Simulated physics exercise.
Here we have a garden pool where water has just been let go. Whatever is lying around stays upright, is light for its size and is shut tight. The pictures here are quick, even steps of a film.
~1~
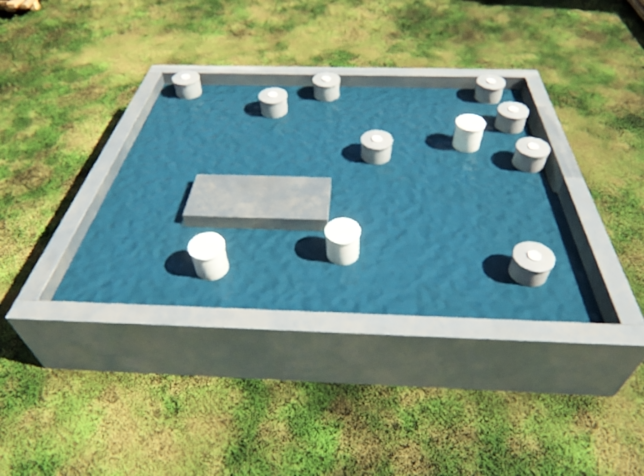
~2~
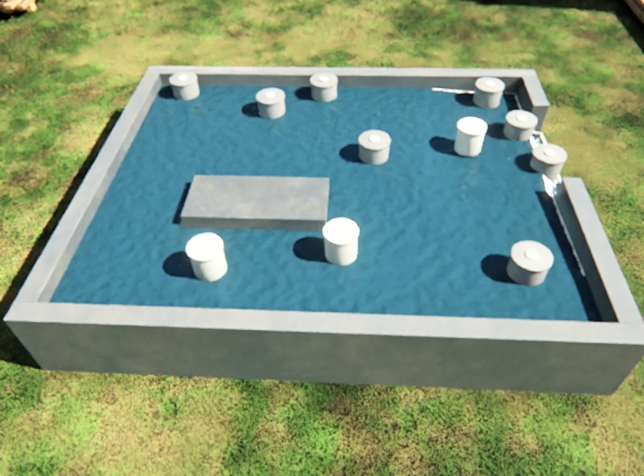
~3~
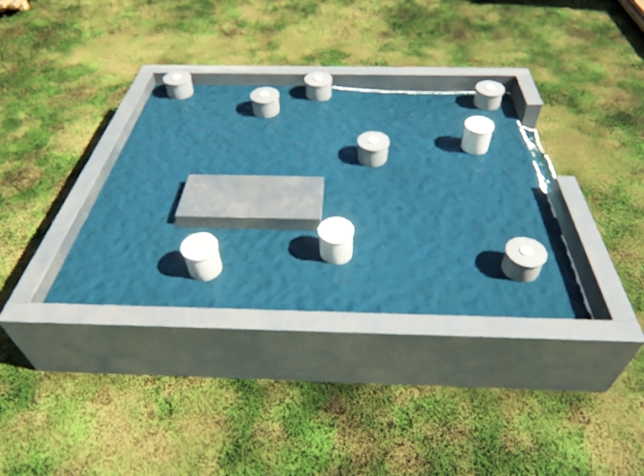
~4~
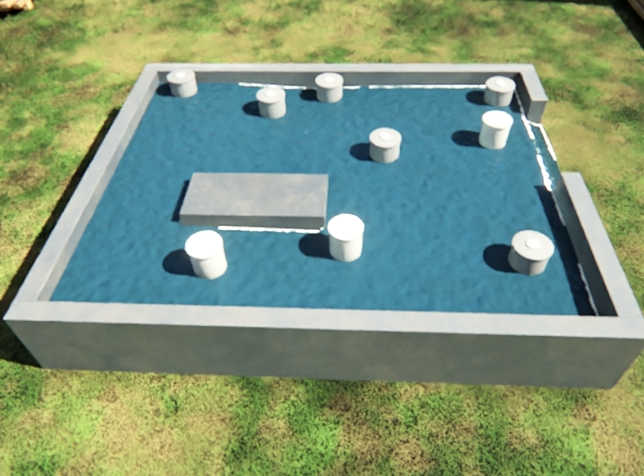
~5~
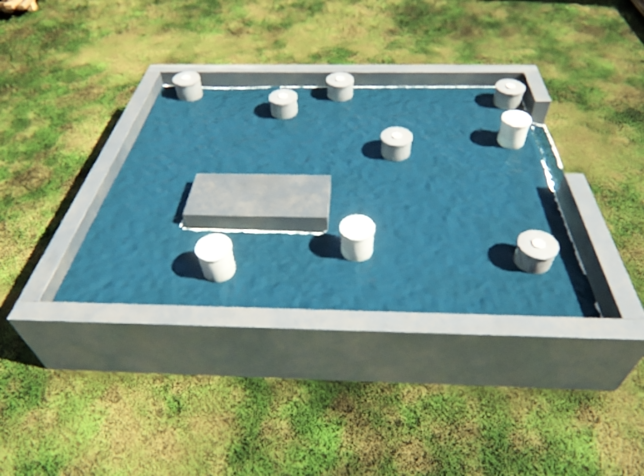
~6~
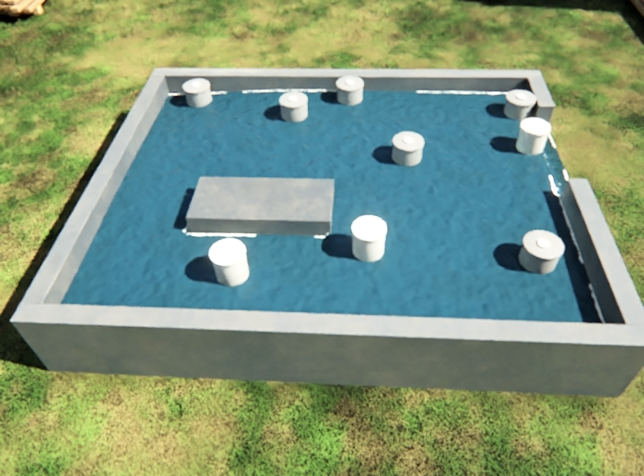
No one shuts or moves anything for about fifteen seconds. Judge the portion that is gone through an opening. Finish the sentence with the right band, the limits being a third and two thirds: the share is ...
The share is from a third to two thirds.
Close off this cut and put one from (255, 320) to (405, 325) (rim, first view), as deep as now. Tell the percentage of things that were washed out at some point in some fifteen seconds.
It should be close to 20 per cent.
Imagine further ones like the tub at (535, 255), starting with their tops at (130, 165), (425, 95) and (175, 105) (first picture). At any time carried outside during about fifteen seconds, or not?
Remains, exits, remains.
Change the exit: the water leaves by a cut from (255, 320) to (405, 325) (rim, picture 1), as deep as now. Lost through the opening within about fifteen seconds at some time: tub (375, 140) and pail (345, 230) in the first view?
Listed in order, the pair end up trapped and carried off.
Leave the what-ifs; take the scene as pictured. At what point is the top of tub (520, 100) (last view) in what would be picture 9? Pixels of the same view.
Roughly (539, 117).
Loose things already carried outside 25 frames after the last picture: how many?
My count is 6.
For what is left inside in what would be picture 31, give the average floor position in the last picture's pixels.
It lands somewhere near (342, 186).
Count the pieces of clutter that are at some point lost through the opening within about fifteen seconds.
Counting them up gives 6.
A moment on, 3 of 11 are out; 8 afloat.
Next, 4 of 11 are out; 7 afloat.
Later, 6 of 11 are out; 5 afloat.
In the end, 6 of 11 are out; 5 afloat.
